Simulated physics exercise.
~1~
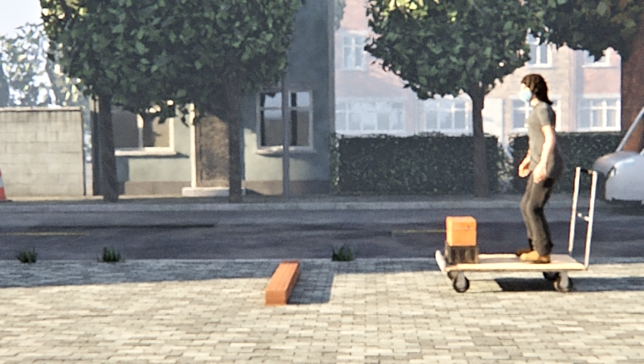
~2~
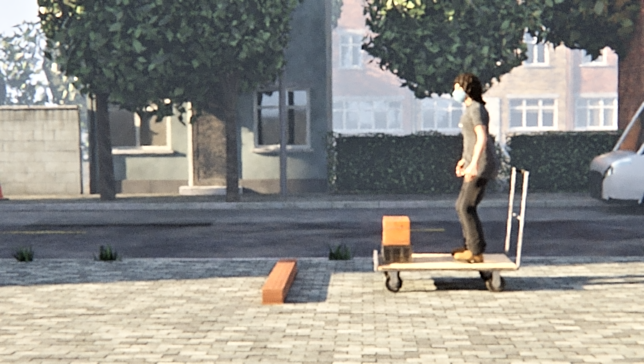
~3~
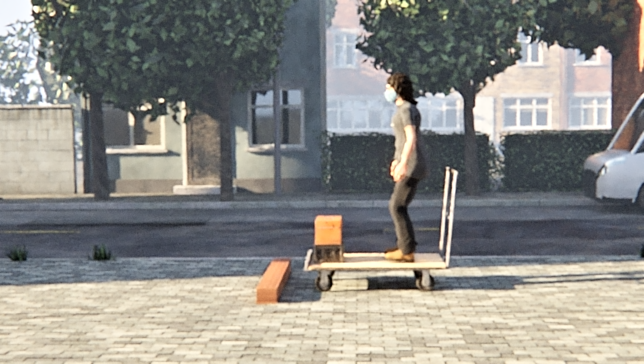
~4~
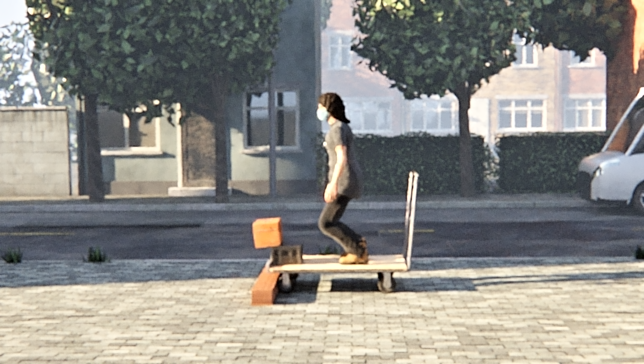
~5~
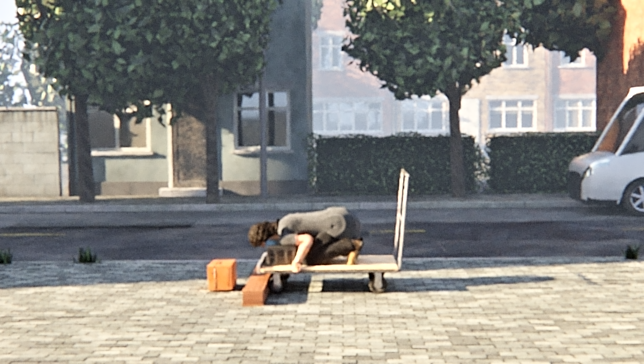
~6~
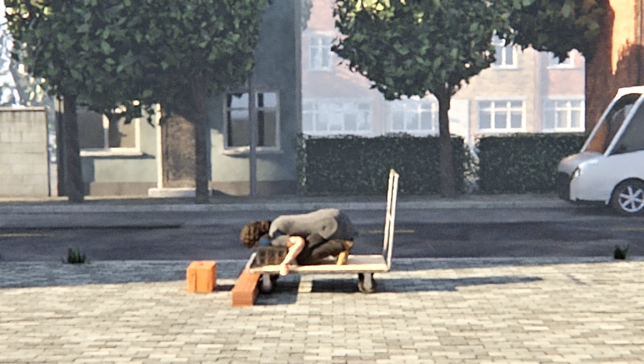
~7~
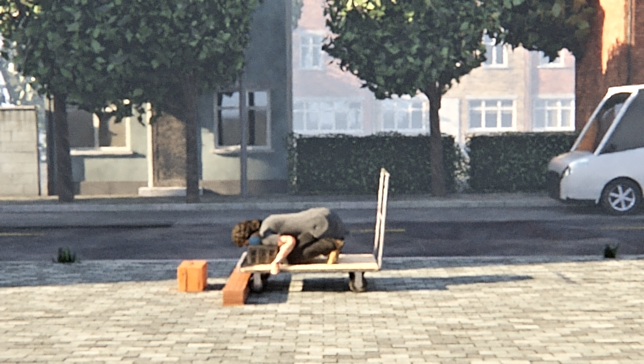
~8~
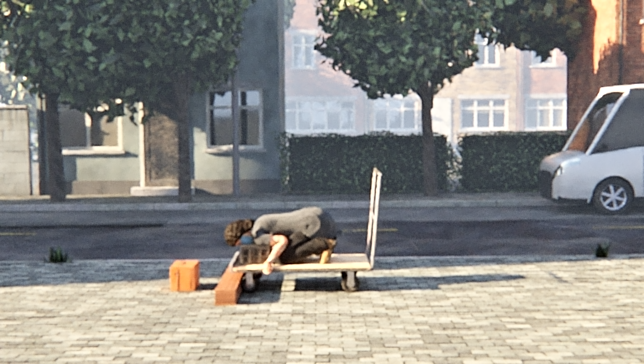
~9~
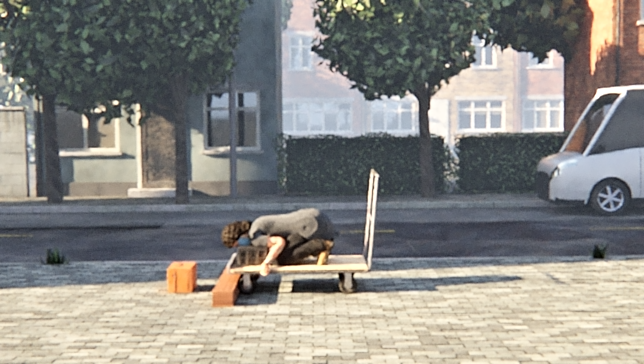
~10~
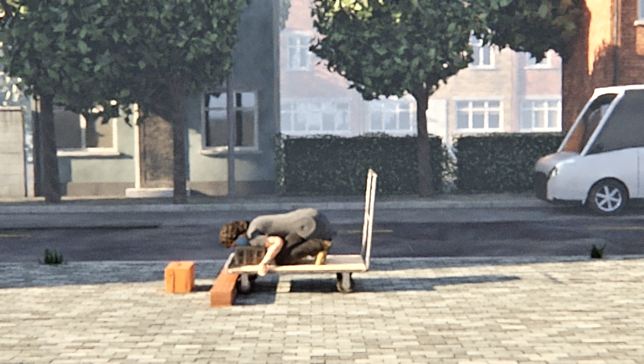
Paved street, flatbed trolley rolling left and stopping against a kerb, orange toolbox tumbling beyond it, standing rider collapsing face-down on deck.
